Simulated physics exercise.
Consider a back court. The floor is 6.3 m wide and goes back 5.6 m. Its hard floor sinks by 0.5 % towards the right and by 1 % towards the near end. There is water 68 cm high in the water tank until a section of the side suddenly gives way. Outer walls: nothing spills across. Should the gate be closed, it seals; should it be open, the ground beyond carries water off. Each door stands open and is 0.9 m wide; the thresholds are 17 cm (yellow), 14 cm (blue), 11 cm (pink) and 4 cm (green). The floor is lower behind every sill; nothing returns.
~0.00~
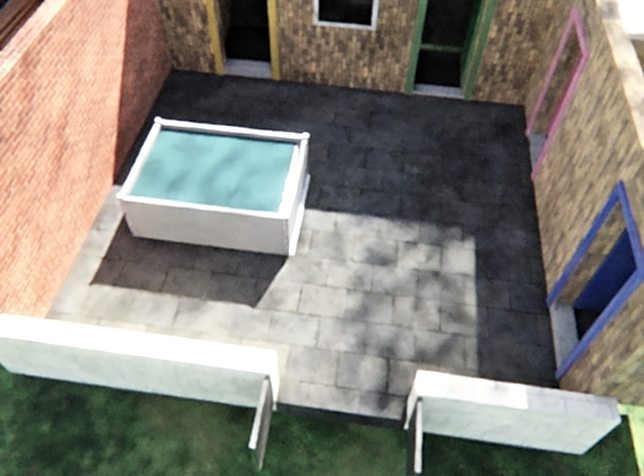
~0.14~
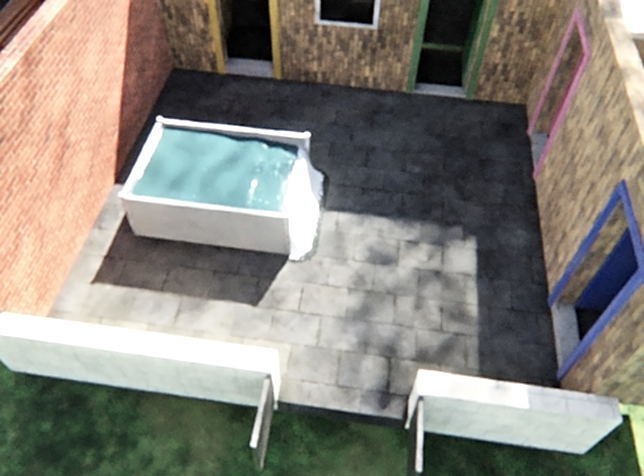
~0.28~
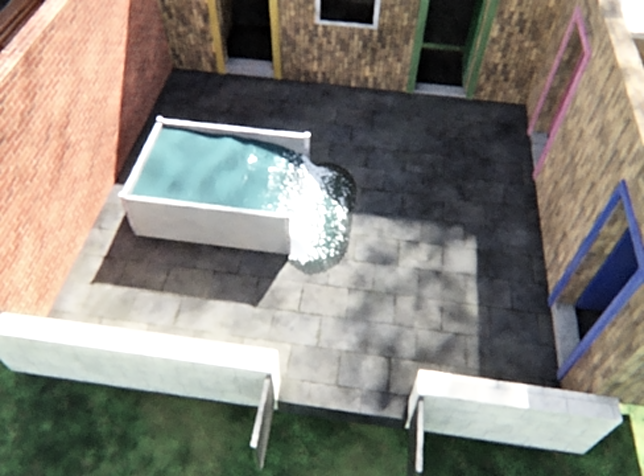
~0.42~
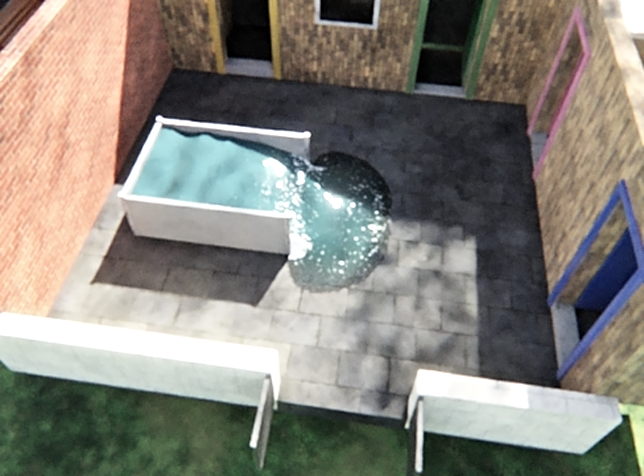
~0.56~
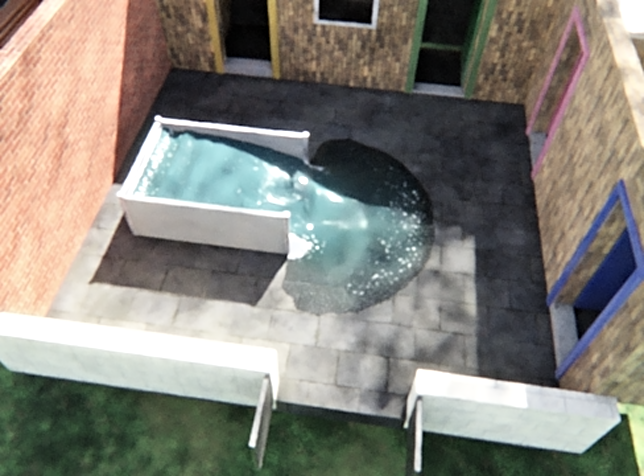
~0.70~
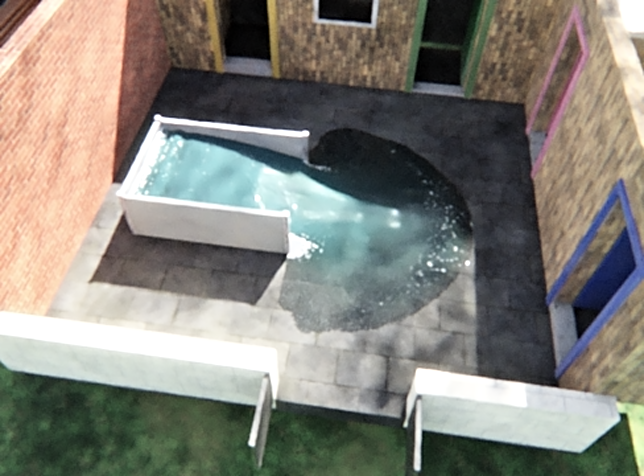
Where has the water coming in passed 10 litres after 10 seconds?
Outcome: Yellow door: Short of the set amount. Blue door: Beyond the set amount. Pink door: Beyond the set amount. Green door: Beyond the set amount.
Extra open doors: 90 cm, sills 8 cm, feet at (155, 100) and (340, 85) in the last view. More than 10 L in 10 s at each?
Order as listed: Respected and respected.
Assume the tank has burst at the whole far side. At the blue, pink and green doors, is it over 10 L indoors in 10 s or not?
Log - blue: Threshold not reached, pink: Threshold topped, green: Threshold topped.
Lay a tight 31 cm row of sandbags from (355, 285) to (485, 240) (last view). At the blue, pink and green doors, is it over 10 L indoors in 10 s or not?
So blue comes out low enough, pink comes out too high and green comes out too high.
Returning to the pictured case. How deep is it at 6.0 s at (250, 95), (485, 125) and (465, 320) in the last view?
3, 9 and 9 cm.
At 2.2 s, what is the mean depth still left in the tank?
About 21 centimetres on average.
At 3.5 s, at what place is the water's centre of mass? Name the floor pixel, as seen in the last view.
The water's centre is around (415, 224).
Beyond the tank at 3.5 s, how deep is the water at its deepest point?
Depth: Approx. 25 cm.
After 1.4 s water covers 40 % of the floor and is deepest (28 cm) near (297, 233); yellow door not reached, blue door 13 cm at the sill, 0 L in, pink door 5 cm at the sill, 0 L in, green door not reached.
After 2.2 s water covers 50 % of the floor and is deepest (41 cm) near (547, 402); yellow door not reached, blue door 24 cm at the sill, 12 L in, pink door 21 cm at the sill, 9 L in, green door 3 cm at the sill, 0 L in.
After 3.5 s water covers 50 % of the floor and is deepest (25 cm) near (548, 418); yellow door not reached, blue door 23 cm at the sill, 53 L in, pink door 16 cm at the sill, 42 L in, green door 11 cm at the sill, 7 L in.
After 6.0 s water covers 85 % of the floor and is deepest (13 cm) near (532, 415); yellow door 2 cm at the sill, 0 L in, blue door 11 cm at the sill, 69 L in, pink door 11 cm at the sill, 58 L in, green door 7 cm at the sill, 41 L in.
After 10.0 s water covers 95 % of the floor and is deepest (10 cm) near (144, 195); yellow door 2 cm at the sill, 0 L in, blue door 9 cm at the sill, 69 L in, pink door 5 cm at the sill, 58 L in, green door 4 cm at the sill, 53 L in.
